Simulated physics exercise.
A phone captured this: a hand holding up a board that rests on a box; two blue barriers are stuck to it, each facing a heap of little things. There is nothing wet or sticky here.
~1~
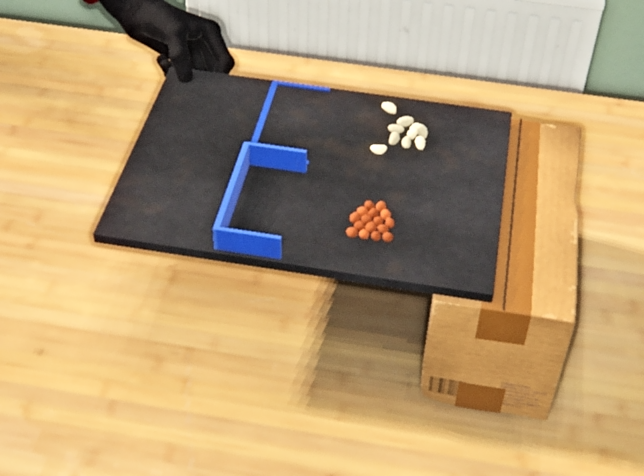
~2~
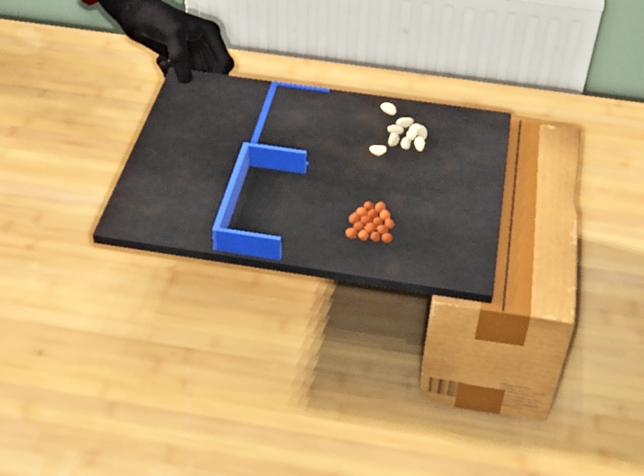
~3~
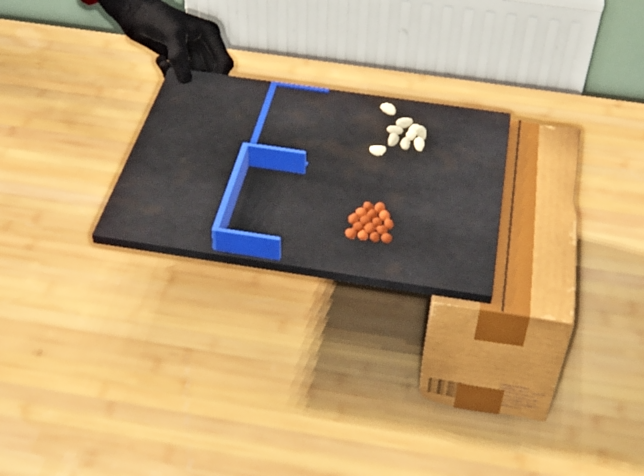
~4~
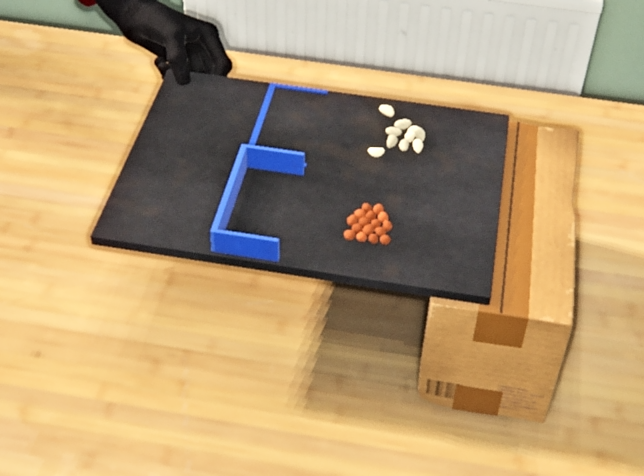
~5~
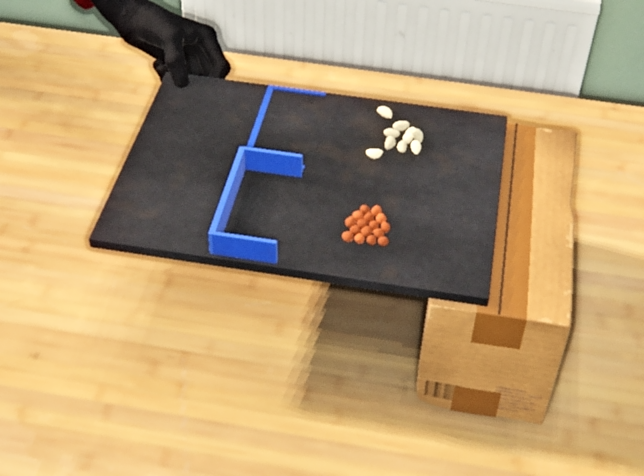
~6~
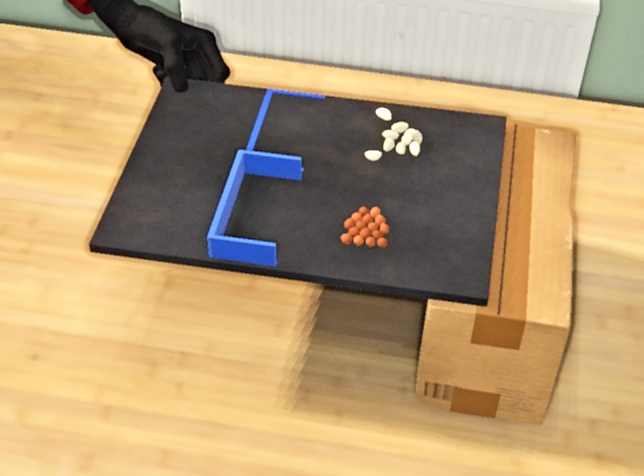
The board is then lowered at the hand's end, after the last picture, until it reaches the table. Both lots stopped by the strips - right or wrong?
Front portion: Right, stopped. Back portion: Wrong, it gets over.
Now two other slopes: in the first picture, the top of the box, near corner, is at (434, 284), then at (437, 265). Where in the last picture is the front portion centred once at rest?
(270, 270), then (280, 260).
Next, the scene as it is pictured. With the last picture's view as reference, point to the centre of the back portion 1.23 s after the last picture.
I'd point at about (296, 212).
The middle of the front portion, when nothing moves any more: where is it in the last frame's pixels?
Near (262, 274).
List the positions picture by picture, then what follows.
The first picture shows held end of the board near (107, 233), level; box near (502, 259), nearly half as high as the board is long; front portion near (367, 220), a few clay pellets; back portion near (412, 134), a few white beans; front bar near (233, 194), taller than the pieces; back bar near (263, 117), much lower than a piece.
The second picture shows held end of the board near (106, 233), level; back portion near (411, 135).
The third picture shows held end of the board near (106, 233), level; front portion near (366, 221).
The fourth picture shows held end of the board near (104, 235), level; back portion near (410, 137).
The fifth picture shows held end of the board near (102, 237), level; front portion near (362, 224).
The sixth picture shows held end of the board near (102, 242), down by 1°; box near (497, 264); front portion near (361, 226), not moving; back portion near (407, 140), not moving; front bar near (227, 202); back bar near (258, 126).
Then, 0.65 s on from there, board sloping at 16°; front portion on its way down; back portion on its way down.
Then, 1.23 s on from there, board sloping at 28°; front portion has reached its bar; back portion near half past its bar.
Then, 1.72 s on from there, board resting at 29°; front portion has reached its bar; back portion the whole lot past its bar.
In the end, board resting at 29°; front portion gathered behind its bar; back portion the whole lot past its bar.
